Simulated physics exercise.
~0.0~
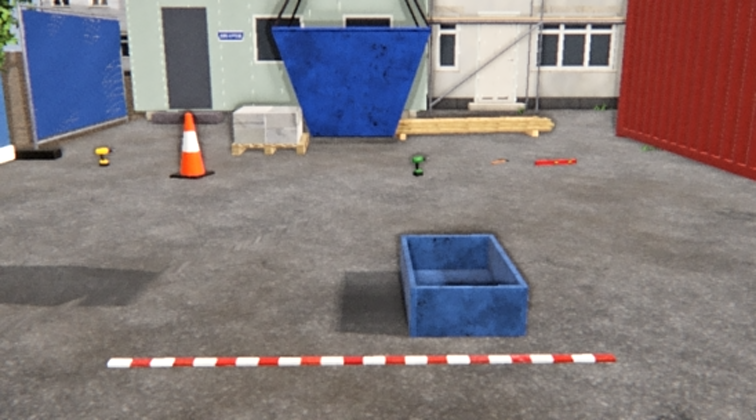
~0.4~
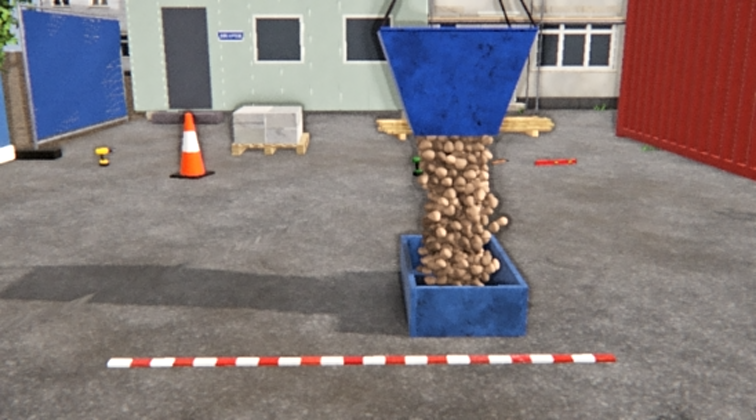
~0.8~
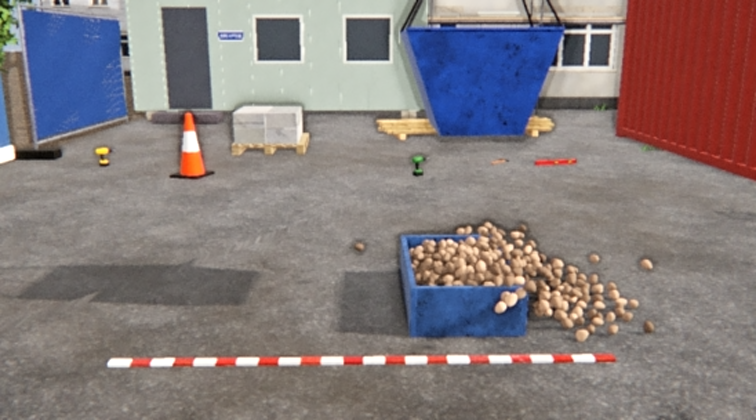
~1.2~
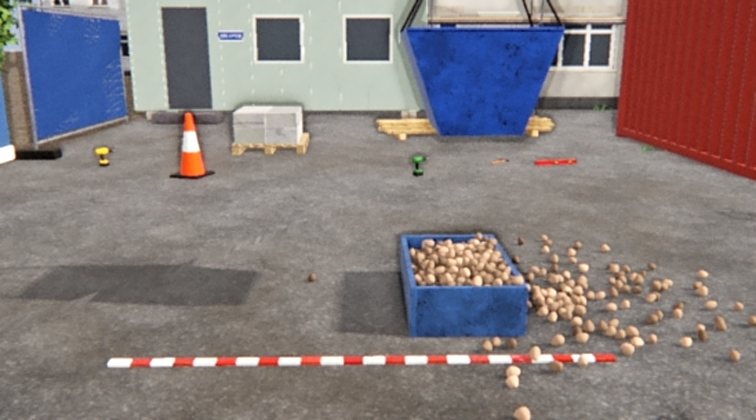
To begin with, a blue skip hangs from cables above a paved yard, with an open blue bin on the ground below it and a red and white striped pole lying in front. The skip travels to the right, and a thick column of smooth, tan stones pours from its underside into the bin. As the skip moves a little farther right, the stones heap up and spill over the bin's right side. The skip then hangs still while loose stones scatter across the ground, some reaching the pole. Finally, most of the load sits in the bin, with a smaller share strewn mainly to its right.
